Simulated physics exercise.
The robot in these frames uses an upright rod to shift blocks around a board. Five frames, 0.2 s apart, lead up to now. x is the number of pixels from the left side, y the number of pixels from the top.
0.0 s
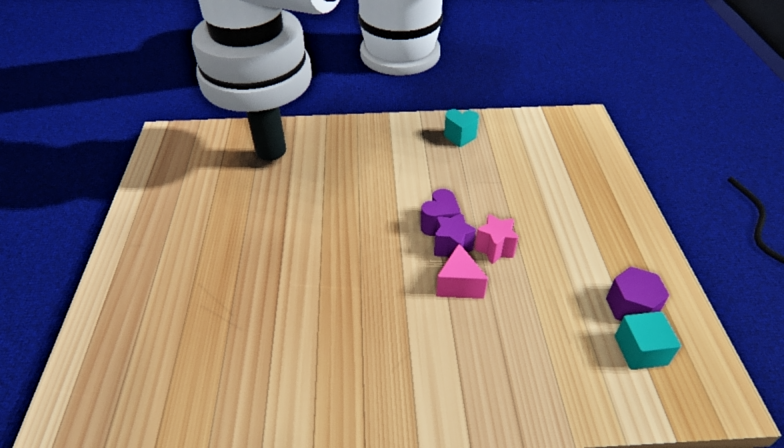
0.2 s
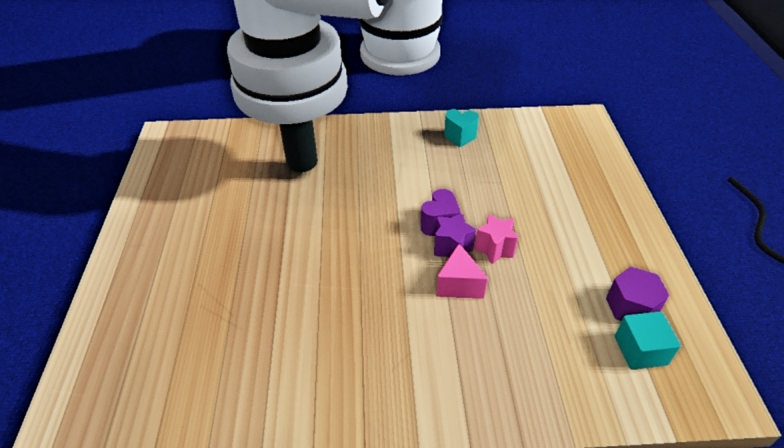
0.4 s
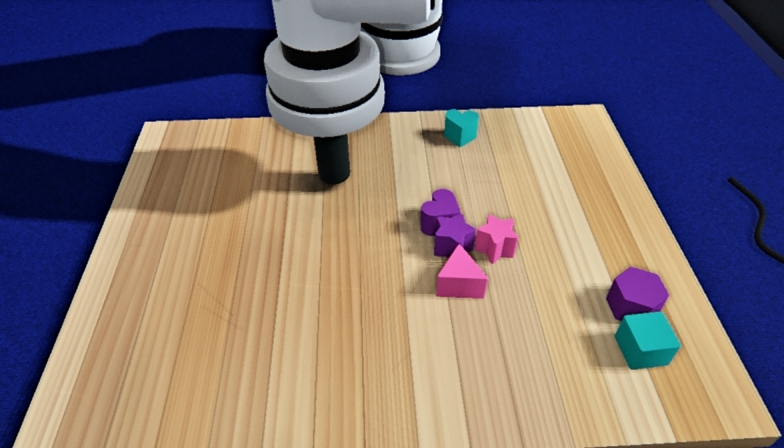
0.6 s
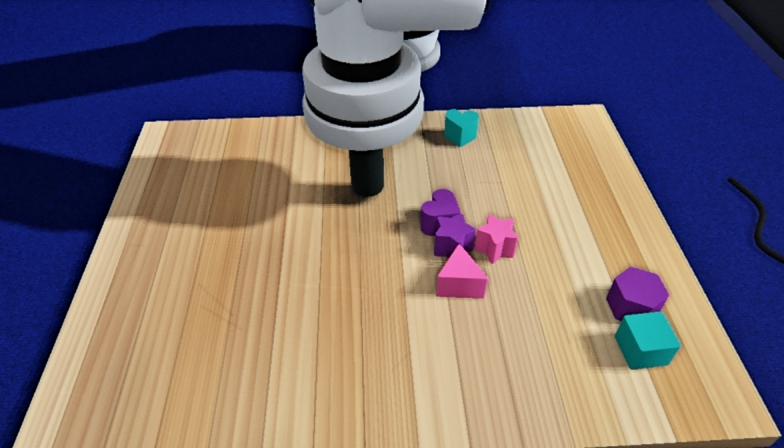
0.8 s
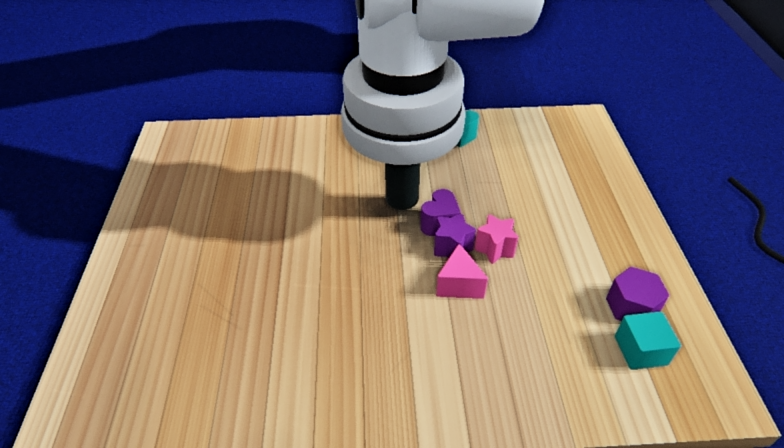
On a pale wooden board over a blue surface, seen from above at an angle by a still camera, a white robot arm holds a black upright rod. A turquoise heart-shaped block sits at the back, purple and pink blocks cluster near the centre, and a purple block touches a turquoise one at right. The arm moves the rod steadily rightward and nearer, beside the cluster, while the blocks stay still.
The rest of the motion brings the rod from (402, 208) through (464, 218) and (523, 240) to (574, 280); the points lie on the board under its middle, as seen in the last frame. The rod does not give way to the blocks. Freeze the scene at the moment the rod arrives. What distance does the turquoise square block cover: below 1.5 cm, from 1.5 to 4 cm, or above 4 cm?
It's set to move under 1.5 cm.
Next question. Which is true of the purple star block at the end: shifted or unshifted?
It will end up elsewhere.
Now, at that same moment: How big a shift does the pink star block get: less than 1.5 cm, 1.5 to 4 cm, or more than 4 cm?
Overall it shifts more than 4 cm.
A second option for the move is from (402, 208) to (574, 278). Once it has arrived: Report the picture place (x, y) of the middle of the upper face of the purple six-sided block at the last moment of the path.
Near (693, 307).
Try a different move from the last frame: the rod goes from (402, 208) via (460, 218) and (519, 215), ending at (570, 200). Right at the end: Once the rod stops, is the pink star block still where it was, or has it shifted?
The block moves away from its spot.
The first path, step by step. One third of the way, rod (465, 210); purple heart-shaped block (489, 214), turned 15° clockwise; purple star block (461, 234), turned 30° clockwise; pink star block (514, 234), turned 25° clockwise.
Two thirds of the way, rod (525, 232); purple heart-shaped block (547, 241), turned 30° clockwise; purple star block (461, 234), turned 30° clockwise; pink star block (552, 268), turned 70° clockwise.
At the end, rod (577, 272); purple heart-shaped block (603, 285), turned 35° clockwise; purple star block (461, 234), turned 30° clockwise; pink star block (562, 291), turned 125° clockwise; turquoise square block in place.
